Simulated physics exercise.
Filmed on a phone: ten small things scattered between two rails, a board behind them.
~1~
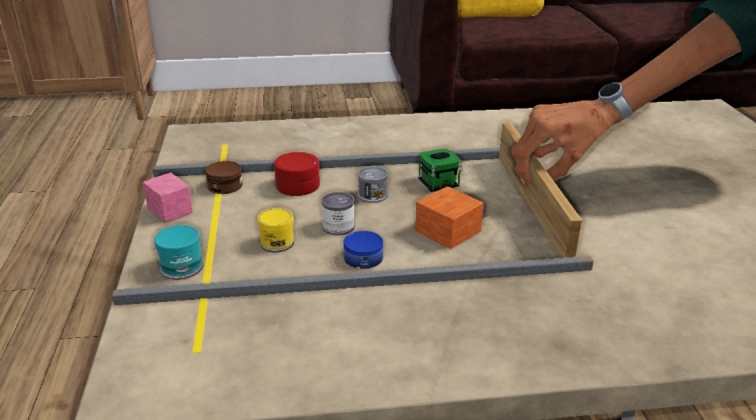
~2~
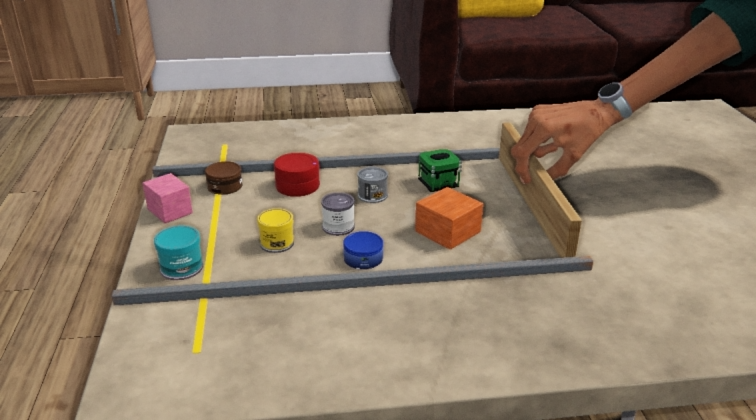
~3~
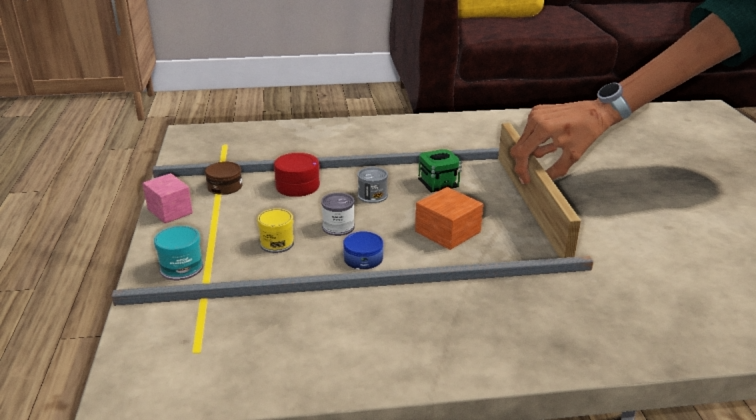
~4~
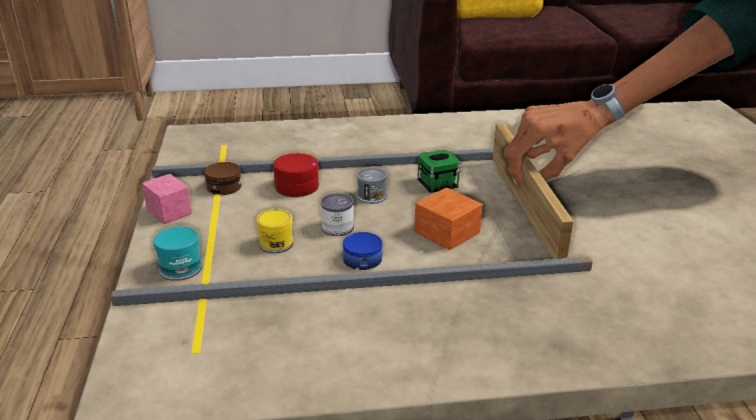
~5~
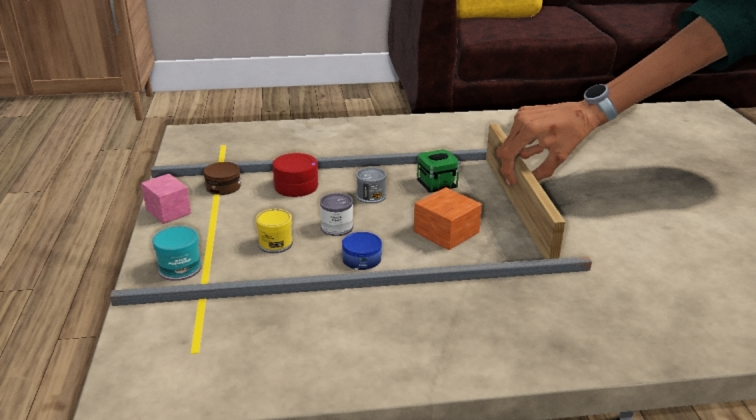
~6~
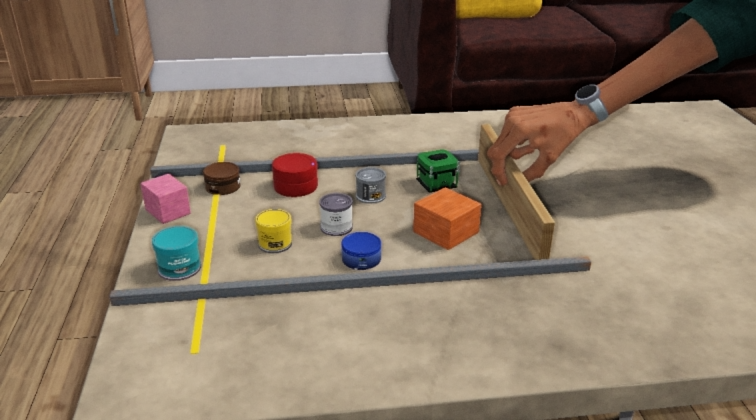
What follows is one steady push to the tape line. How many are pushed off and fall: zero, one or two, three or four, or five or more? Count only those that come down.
Outcome: The number that fall off is one or two.
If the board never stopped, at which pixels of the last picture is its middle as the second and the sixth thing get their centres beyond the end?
About (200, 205), then (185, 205).
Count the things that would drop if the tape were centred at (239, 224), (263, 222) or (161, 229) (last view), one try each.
The counts: 0, 0 and 6.
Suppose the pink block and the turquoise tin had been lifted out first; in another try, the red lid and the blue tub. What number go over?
Fallen: 1, and 0 in the other try.
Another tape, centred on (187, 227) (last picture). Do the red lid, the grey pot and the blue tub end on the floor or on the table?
The red lid is lost; the grey pot holds on; the blue tub holds on.
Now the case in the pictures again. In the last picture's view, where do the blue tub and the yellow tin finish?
Near (185, 263) and (139, 241).
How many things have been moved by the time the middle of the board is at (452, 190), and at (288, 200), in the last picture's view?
The counts are 2 and 8.
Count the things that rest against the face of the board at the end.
It touches 4.
A little later, none off yet; pink block at rest near (166, 198); turquoise tin at rest near (177, 253); brown tub at rest near (222, 179).
Next, none off yet; pink block at rest near (166, 198); turquoise tin moving near (171, 256); brown tub shifted about its own width near (168, 180).
When it is over, the number that fall off is one or two; down, brown tub.
